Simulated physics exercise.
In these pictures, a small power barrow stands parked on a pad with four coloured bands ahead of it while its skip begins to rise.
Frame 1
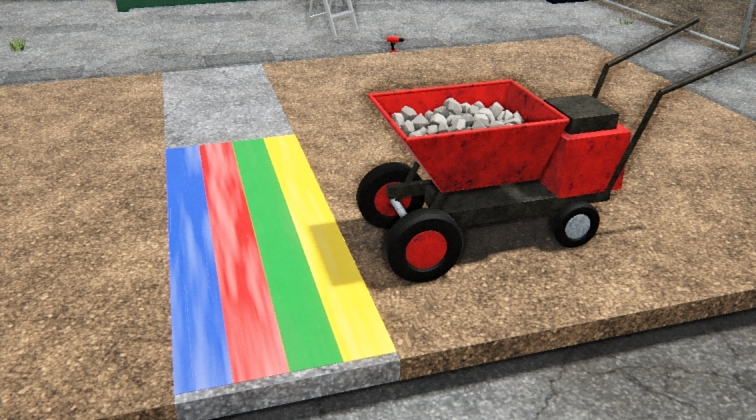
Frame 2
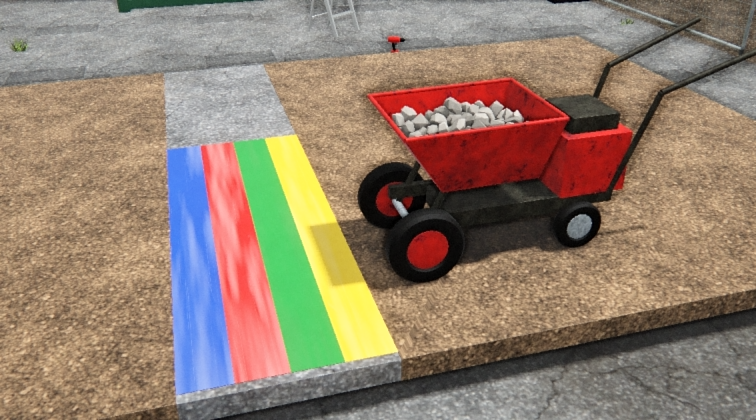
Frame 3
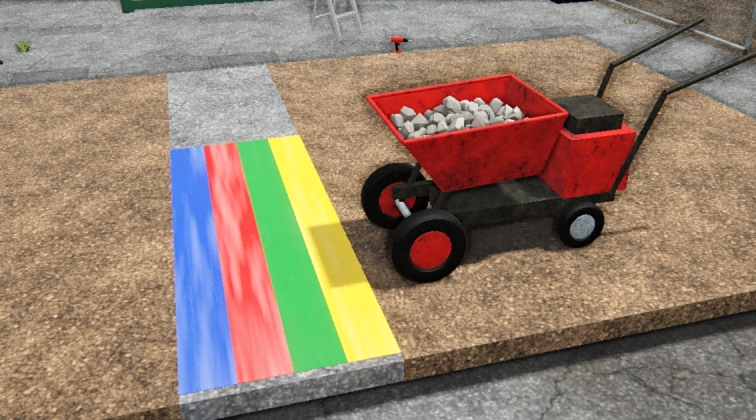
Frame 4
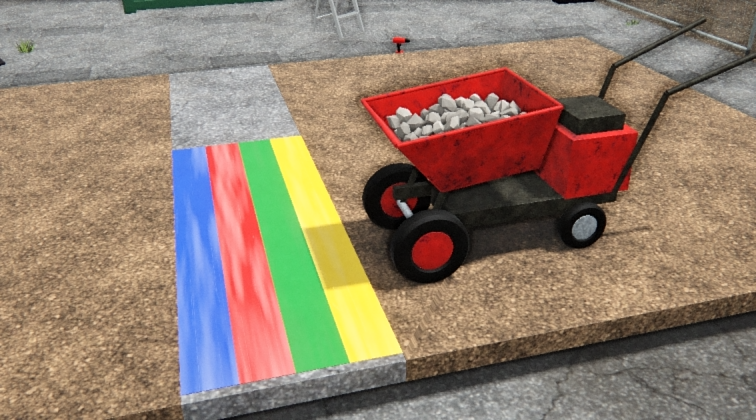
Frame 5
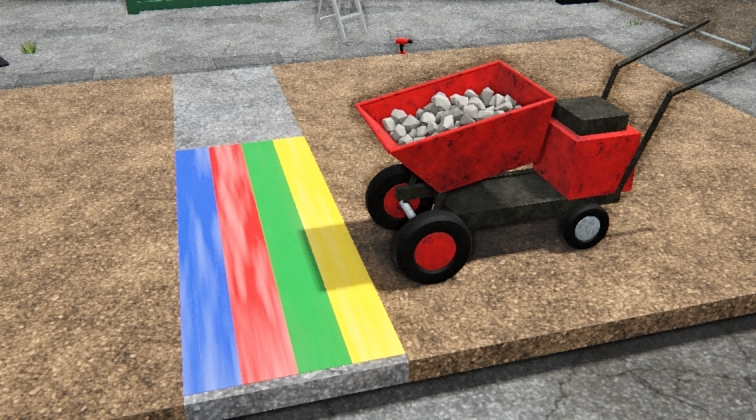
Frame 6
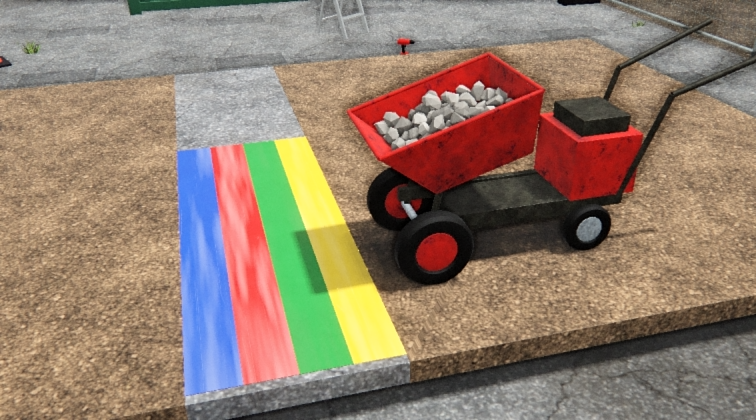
The red skip of a parked barrow tilts forward toward the coloured bands, carrying broken stones.
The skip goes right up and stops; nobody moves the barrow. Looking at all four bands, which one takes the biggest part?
That would be the red band.
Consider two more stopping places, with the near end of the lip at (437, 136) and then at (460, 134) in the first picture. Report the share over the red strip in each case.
20 % and 20 %.
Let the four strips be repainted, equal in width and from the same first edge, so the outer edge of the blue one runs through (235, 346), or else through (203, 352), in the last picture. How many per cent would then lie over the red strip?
About 30 per cent first, then about 40 per cent.
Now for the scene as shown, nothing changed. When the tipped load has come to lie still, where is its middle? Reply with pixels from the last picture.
Somewhere close to (253, 274) in the last picture.
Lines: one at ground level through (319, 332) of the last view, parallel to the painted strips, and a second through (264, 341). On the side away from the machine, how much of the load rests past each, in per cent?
Estimate, first then second: 90 %, 40 %.
Soon, skip tipped steeply; all in the skip.
A while on, skip tipped right over; most in the skip; a small part over the green strip; a small part over the red strip; a stray few over the blue strip.
Towards the end, skip tipped right over; a small part in the skip; about a quarter over the green strip; about a third over the red strip; about a quarter over the blue strip; a small part off the paint.
Finally, skip tipped right over; a small part in the skip; none over the yellow strip; about a quarter over the green strip; about a third over the red strip; about a quarter over the blue strip; a small part off the paint.
